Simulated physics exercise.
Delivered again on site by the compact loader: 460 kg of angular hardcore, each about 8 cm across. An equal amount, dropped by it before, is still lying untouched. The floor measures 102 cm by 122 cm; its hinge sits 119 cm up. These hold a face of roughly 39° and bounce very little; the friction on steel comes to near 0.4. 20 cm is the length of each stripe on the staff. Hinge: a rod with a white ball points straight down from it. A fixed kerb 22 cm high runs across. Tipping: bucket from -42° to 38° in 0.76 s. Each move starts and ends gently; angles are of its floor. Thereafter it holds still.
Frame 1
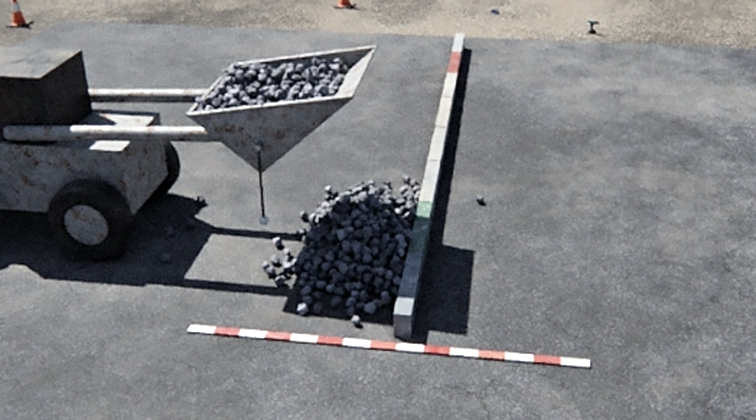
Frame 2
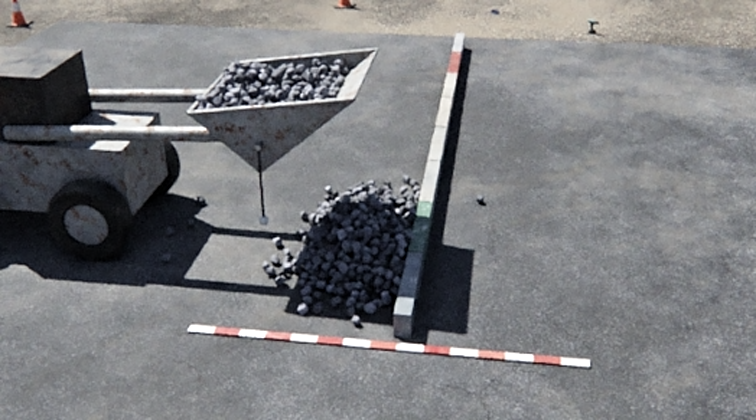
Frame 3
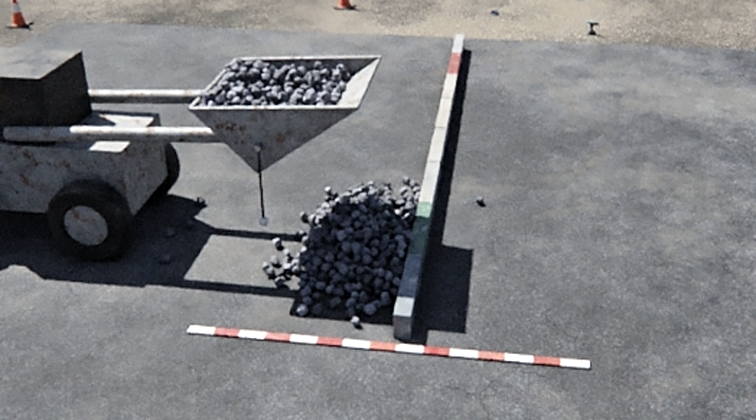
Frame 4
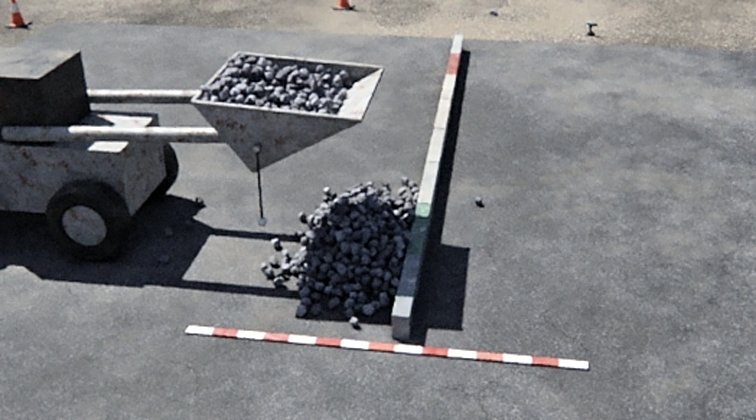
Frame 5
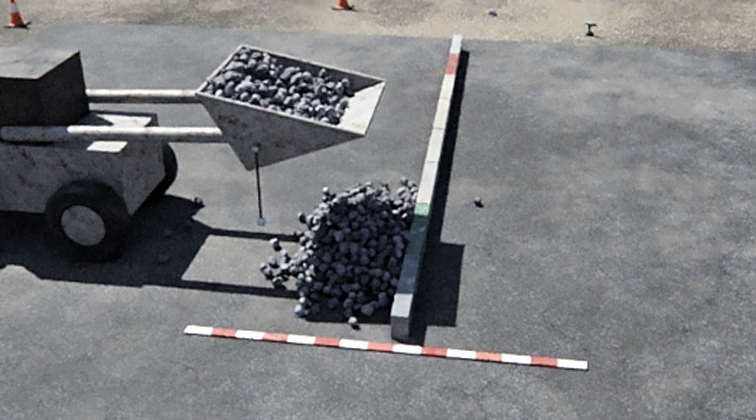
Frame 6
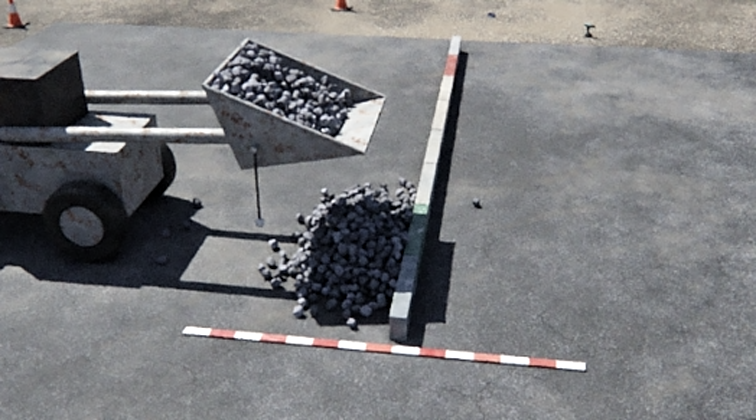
At the start, a loader on the left holds a bucket of dark grey stones above a pile of similar stones lying against a low kerb. The bucket then tilts steadily, its right-hand lip lowering and its back edge rising slightly, while the stones inside shift little and the pile below stays still.
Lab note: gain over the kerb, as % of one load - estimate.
Gain: About 12 %.
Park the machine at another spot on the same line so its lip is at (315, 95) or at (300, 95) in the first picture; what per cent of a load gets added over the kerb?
First place: Roughly 0 %; second place: Roughly 0 %.
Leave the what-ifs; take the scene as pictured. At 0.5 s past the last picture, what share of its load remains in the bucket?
Estimate: 90 % remaining inside, roughly.
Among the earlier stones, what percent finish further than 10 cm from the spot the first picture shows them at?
Near 5 per cent, I reckon.
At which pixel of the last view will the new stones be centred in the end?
They end up centred around (379, 221).
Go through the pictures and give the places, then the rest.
Lip at (353, 97), floor tilted -42°, highest stones at (297, 70). The earlier load is highest near (363, 212), 30 cm above ground level, 101 % on this side of the kerb, in the first frame.
Lip at (354, 100), floor tilted -40°, highest stones at (276, 73), in the second frame.
The bucket is at -36°, its lip at (358, 108); the top of the load is at (250, 70), in the third frame.
The bucket is at -29°, its lip at (362, 120); the top of the load is at (248, 64), in the fourth frame.
Lip at (364, 136), floor tilted -21°, highest stones at (249, 59), in the fifth frame.
Lip at (364, 154), floor tilted -11°, highest stones at (250, 54), in the sixth frame.
Then, 0.2 s after the last picture the floor is at 26°; in per cent of one load, 100 in the bucket, 101 on this side of the kerb; the foremost stones are at (416, 228).
Then, 0.5 s after the last picture the floor is at 38°; in per cent of one load, 92 in the bucket, 109 on this side of the kerb; the foremost stones are at (416, 228).
Then, 0.9 s after the last picture the floor is at 38°; in per cent of one load, 35 in the bucket, 165 on this side of the kerb, 2 over the kerb; the foremost stones are at (441, 213).
Then, 3.7 s after the last picture the floor is at 38°; in per cent of one load, 1 in the bucket, 189 on this side of the kerb, 12 over the kerb; the foremost stones are at (521, 263). Net gain over the kerb, 12.
